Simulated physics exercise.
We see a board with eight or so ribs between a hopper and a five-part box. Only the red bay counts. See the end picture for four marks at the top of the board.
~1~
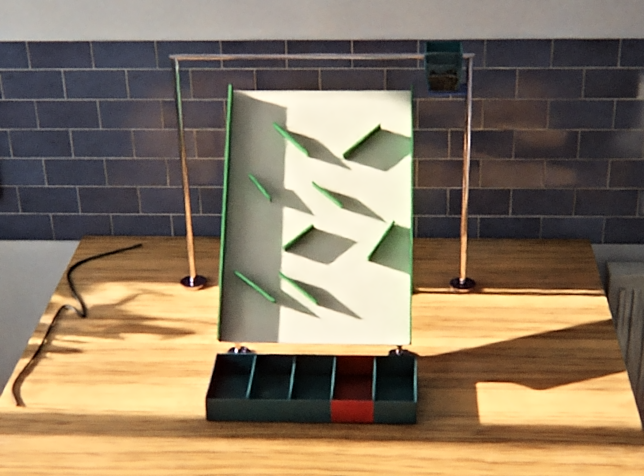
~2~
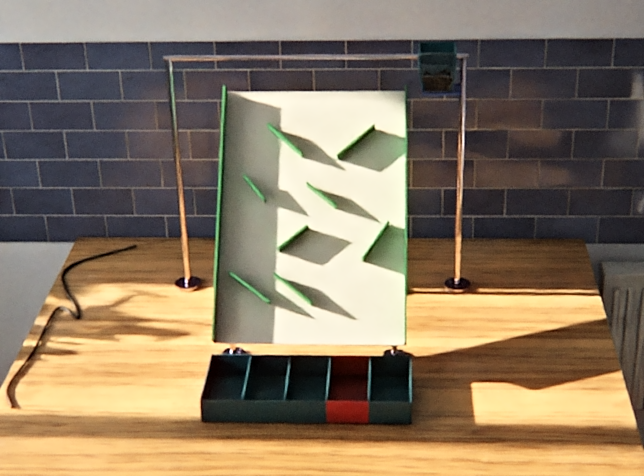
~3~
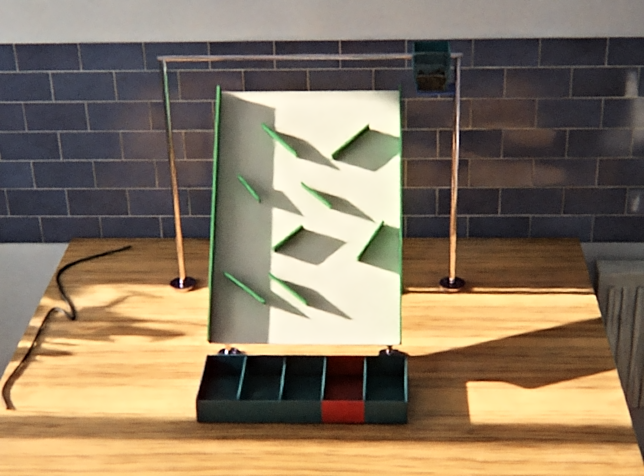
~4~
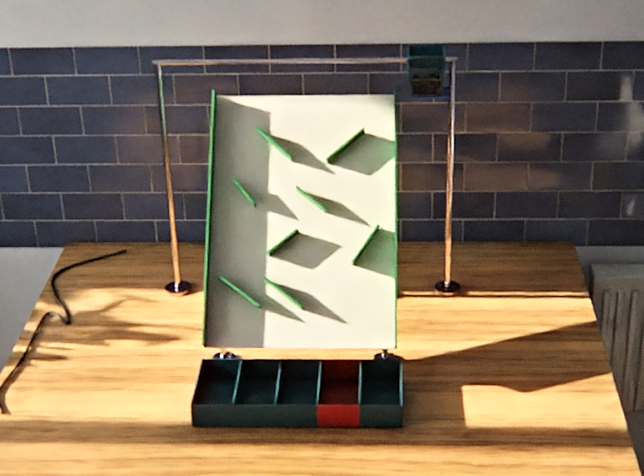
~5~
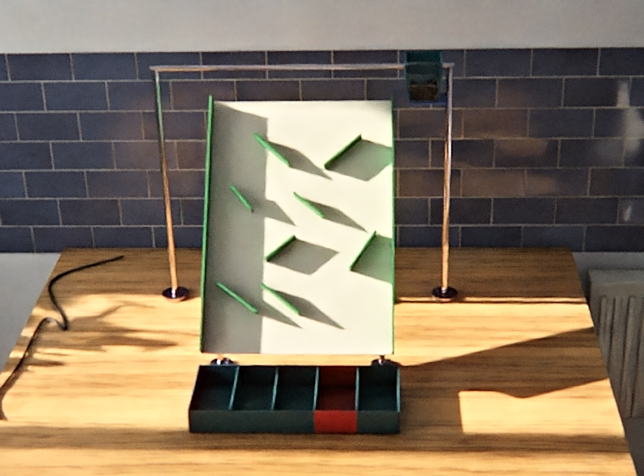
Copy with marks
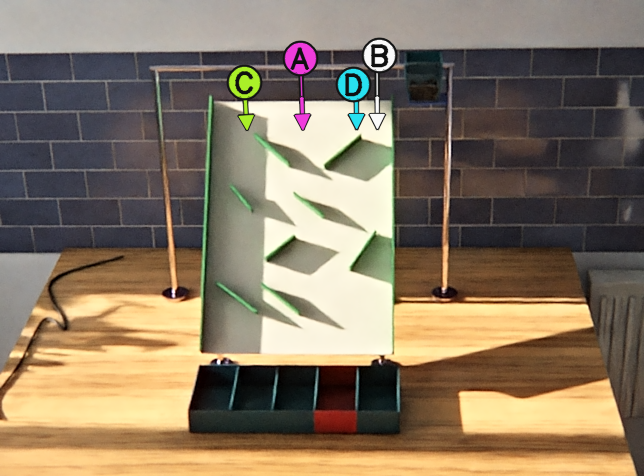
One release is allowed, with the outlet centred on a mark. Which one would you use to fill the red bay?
It is A.
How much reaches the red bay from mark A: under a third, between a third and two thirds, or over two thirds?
Between a third and two thirds.
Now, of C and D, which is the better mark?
Here it is mark D.
On the marked copy, mark A meets the board at (302, 124); mark B meets the board at (377, 123); mark C meets the board at (246, 124); mark D meets the board at (356, 123).
With A, close to half in the red bay, close to half in other bays.
With B, a small share in the red bay, the bulk in other bays, a small share outside the box.
With C, a small share in the red bay, all but a few in other bays.
With D, close to a third in the red bay, close to half in other bays, a small share outside the box.
